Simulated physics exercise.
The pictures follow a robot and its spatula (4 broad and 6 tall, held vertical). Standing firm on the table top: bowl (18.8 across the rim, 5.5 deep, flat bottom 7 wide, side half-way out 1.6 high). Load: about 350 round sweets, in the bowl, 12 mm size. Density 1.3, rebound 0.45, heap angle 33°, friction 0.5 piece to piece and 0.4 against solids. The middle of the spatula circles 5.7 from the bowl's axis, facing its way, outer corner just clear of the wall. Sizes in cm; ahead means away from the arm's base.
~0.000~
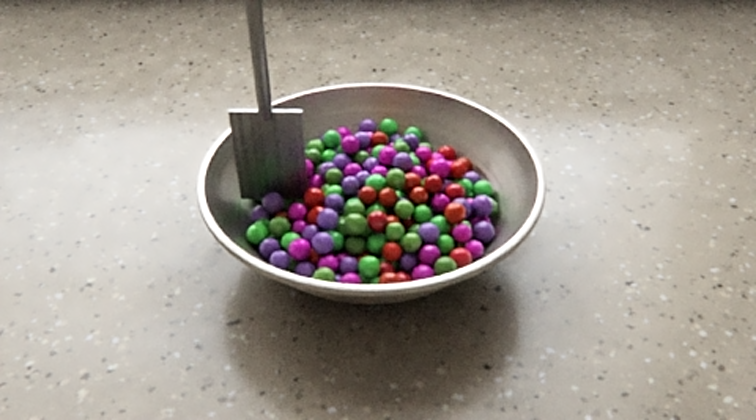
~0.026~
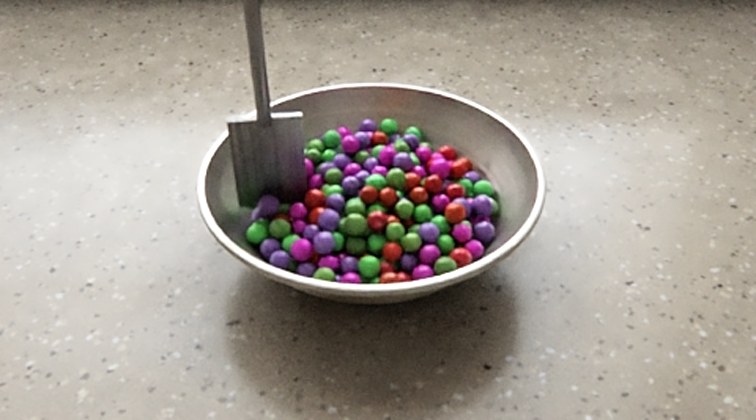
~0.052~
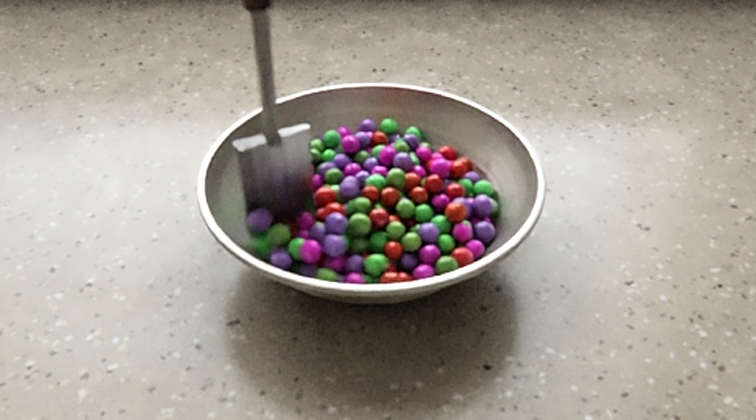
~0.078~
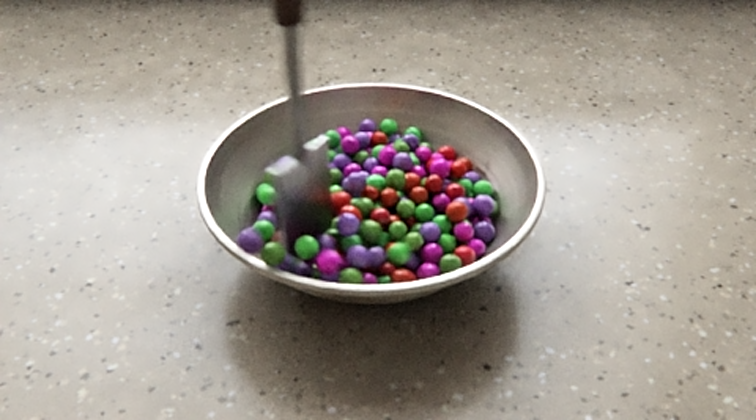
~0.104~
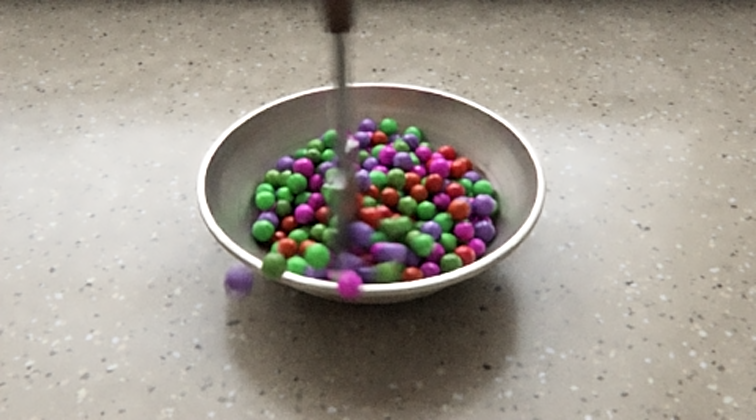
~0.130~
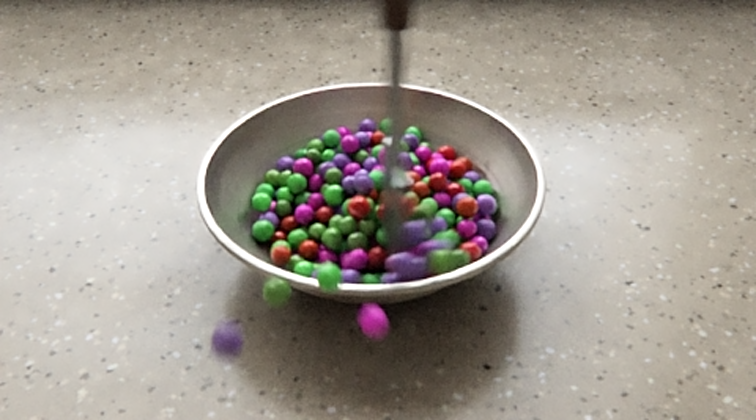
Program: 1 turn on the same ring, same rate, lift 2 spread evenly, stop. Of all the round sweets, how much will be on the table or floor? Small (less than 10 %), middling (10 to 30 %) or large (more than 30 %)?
On the table or floor the share is middling, 10 to 30 %.
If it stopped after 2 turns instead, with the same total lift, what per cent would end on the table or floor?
Then about 25 per cent.
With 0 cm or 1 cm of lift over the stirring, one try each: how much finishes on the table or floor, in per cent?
Some 30 and 20 per cent.
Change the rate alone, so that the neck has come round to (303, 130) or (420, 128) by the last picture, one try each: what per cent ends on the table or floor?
Some 5 and 10 per cent.
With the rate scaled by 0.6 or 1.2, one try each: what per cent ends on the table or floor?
Some 10 and 10 per cent.
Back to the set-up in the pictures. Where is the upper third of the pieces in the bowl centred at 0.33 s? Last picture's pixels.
Near (367, 176).
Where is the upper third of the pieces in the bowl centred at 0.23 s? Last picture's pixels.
At about (398, 163).
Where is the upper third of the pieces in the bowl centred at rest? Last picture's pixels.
At about (369, 183).
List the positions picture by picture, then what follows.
The first picture shows spatula neck at (262, 86), 0° round; upper third of the load around (378, 193), from x 260 to 490, top at y 125; 351 in the bowl.
The second picture shows spatula neck at (261, 92), 8° round; upper third of the load around (378, 193), from x 260 to 490, top at y 125.
The third picture shows spatula neck at (270, 110), 30° round; upper third of the load around (376, 192), from x 260 to 490, top at y 125.
The fourth picture shows spatula neck at (298, 128), 54° round; upper third of the load around (377, 193), from x 250 to 490, top at y 125.
The fifth picture shows spatula neck at (343, 137), 79° round; upper third of the load around (382, 193), from x 240 to 490, top at y 125; 348 in the bowl, 3 in flight or on the tool.
The sixth picture shows spatula neck at (395, 135), 103° round; upper third of the load around (398, 192), from x 225 to 490, top at y 125; 347 in the bowl, 4 in flight or on the tool.
After 0.23 s, 198° round, highest piece 9 above the table; 334 in the bowl, 1 on the table or floor, 16 in flight or on the tool.
After 0.33 s, 294° round, highest piece 10 above the table; 310 in the bowl, 21 on the table or floor, 20 in flight or on the tool.
After 0.58 s, 0° round, highest piece 5 above the table; 304 in the bowl, 47 on the table or floor.
After 1.28 s, 0° round, highest piece 5 above the table; 304 in the bowl, 47 on the table or floor.
At rest, 304 in the bowl, 47 on the table or floor. That is 13 % on the table or floor.
